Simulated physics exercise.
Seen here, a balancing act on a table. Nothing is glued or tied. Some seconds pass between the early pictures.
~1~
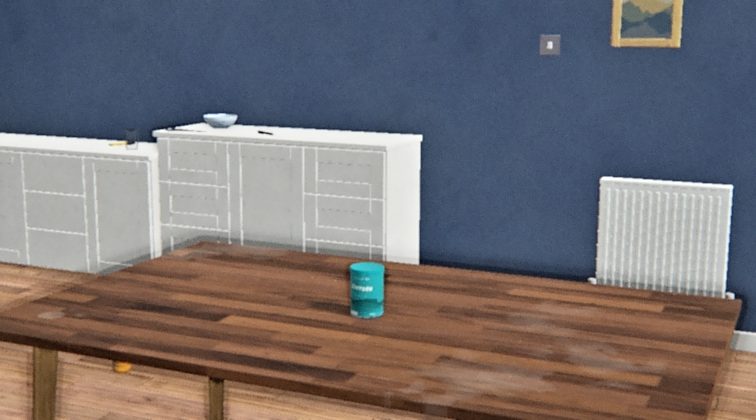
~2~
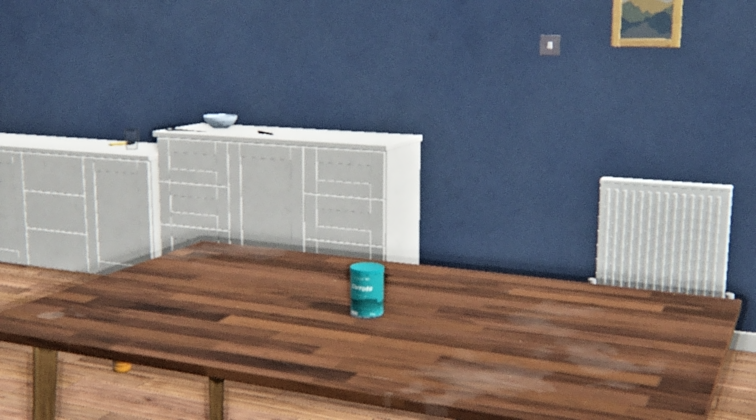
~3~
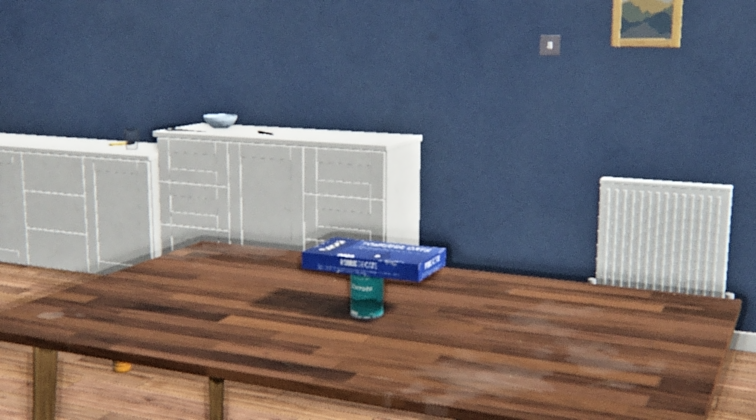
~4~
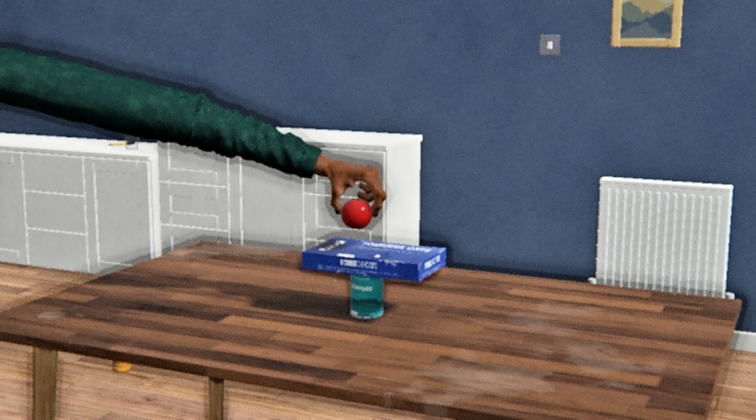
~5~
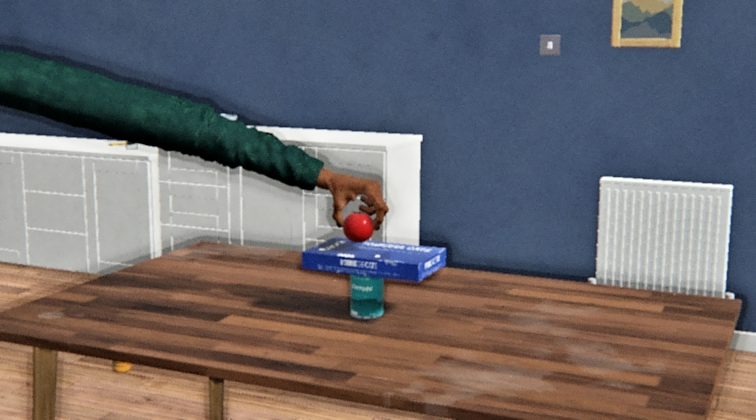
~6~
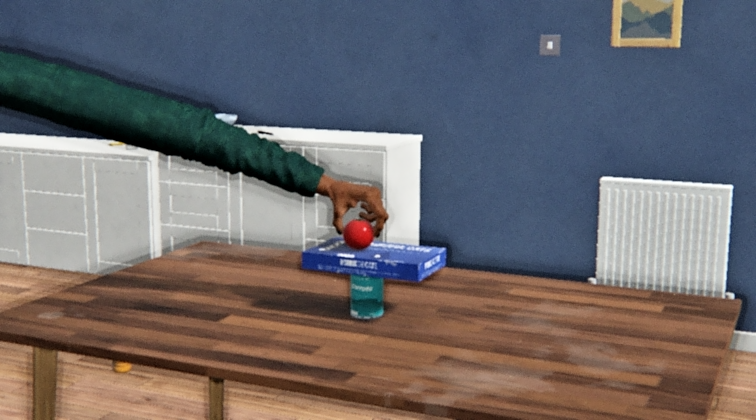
A blue box appeared flat on top of a turquoise tin on a wooden table, then a hand in a green sleeve reached in from the left and lowered a red tomato onto it, still holding it.
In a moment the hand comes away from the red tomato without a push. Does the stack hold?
Outcome: The stack keeps its balance.
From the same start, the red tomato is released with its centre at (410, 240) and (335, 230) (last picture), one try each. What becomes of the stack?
First try: It comes apart; second try: It holds.
Then, 0.20 s on from there, no change.
Then, 0.50 s on from there, red tomato resting near (359, 235).
In the end, all 3 unmoved. At the end, from the last picture's camera, red tomato near (359, 235). The stack holds.
